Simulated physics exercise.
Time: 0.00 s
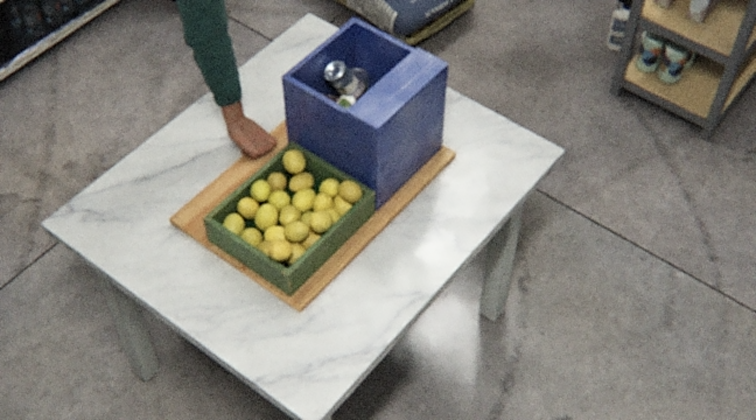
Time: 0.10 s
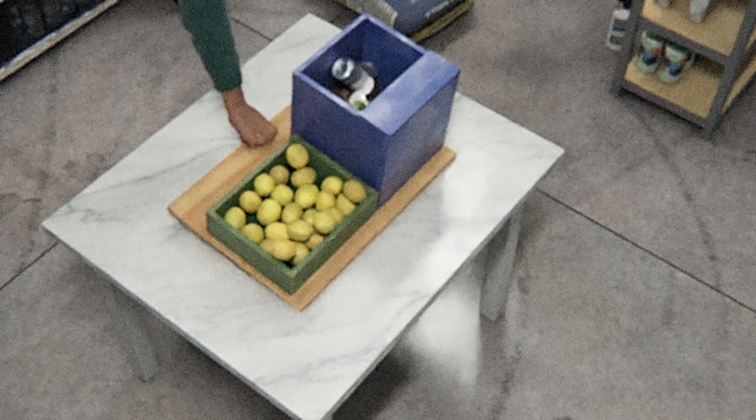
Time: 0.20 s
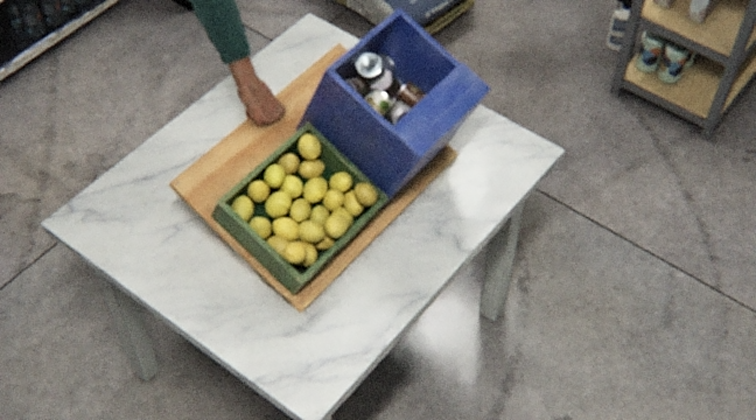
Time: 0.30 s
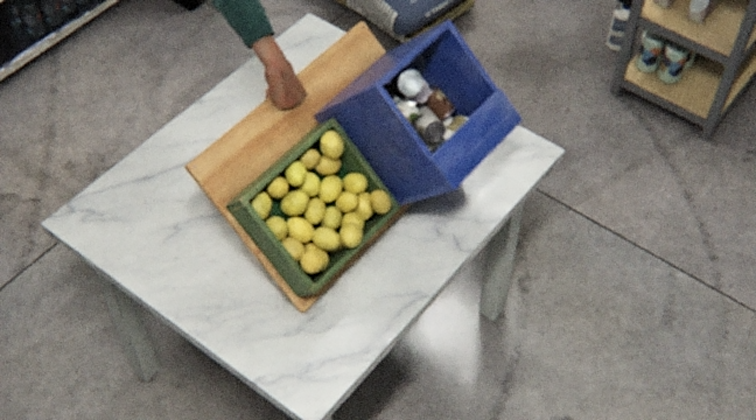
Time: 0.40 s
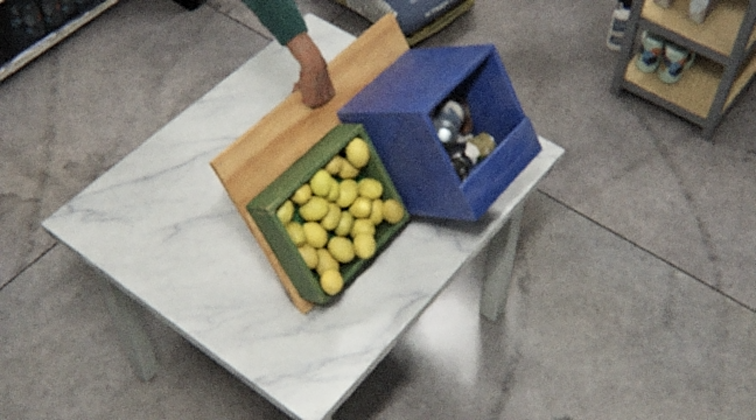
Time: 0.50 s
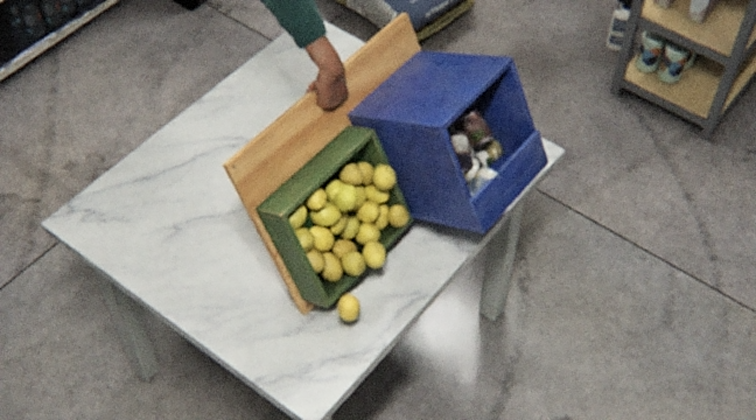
At first, a hand rests beside a wooden board on a table, where a green tote of lemons and a blue tote holding small tins sit level. The hand raises the board's left side, tilting both totes steeply to the right as their contents shift, and one lemon drops out onto the table.
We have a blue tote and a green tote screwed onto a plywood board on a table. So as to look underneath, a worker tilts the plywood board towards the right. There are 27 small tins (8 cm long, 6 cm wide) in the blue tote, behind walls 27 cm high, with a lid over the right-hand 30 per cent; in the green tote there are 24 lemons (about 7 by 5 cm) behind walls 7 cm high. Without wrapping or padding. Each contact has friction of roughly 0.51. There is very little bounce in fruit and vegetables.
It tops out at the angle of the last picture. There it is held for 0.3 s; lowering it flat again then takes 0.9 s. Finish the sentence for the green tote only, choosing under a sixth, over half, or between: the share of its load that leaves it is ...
It is between a sixth and a half.
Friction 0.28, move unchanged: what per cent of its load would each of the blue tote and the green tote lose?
In that case the blue tote sheds 0 per cent, while the green tote sheds 20 per cent.
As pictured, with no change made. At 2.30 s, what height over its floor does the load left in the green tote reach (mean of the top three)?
Height: Roughly 8 cm.
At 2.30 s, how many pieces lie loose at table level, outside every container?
Piece count: Roughly 0.
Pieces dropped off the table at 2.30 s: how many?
That count sits near 8.
After 0.79 s, tilt 64°; the blue tote has all 27 and the green tote is down by 5 of 24.
After 1.15 s, tilt 42°; the blue tote is down by 1 of 27 and the green tote is down by 6 of 24.
After 1.65 s, tilt 1°; the blue tote is down by 1 of 27 and the green tote is down by 6 of 24.
Final count (at 2.30 s), the blue tote is down by 1 of 27 and the green tote is down by 6 of 24. Asked share, 6 of 24, 25 per cent.
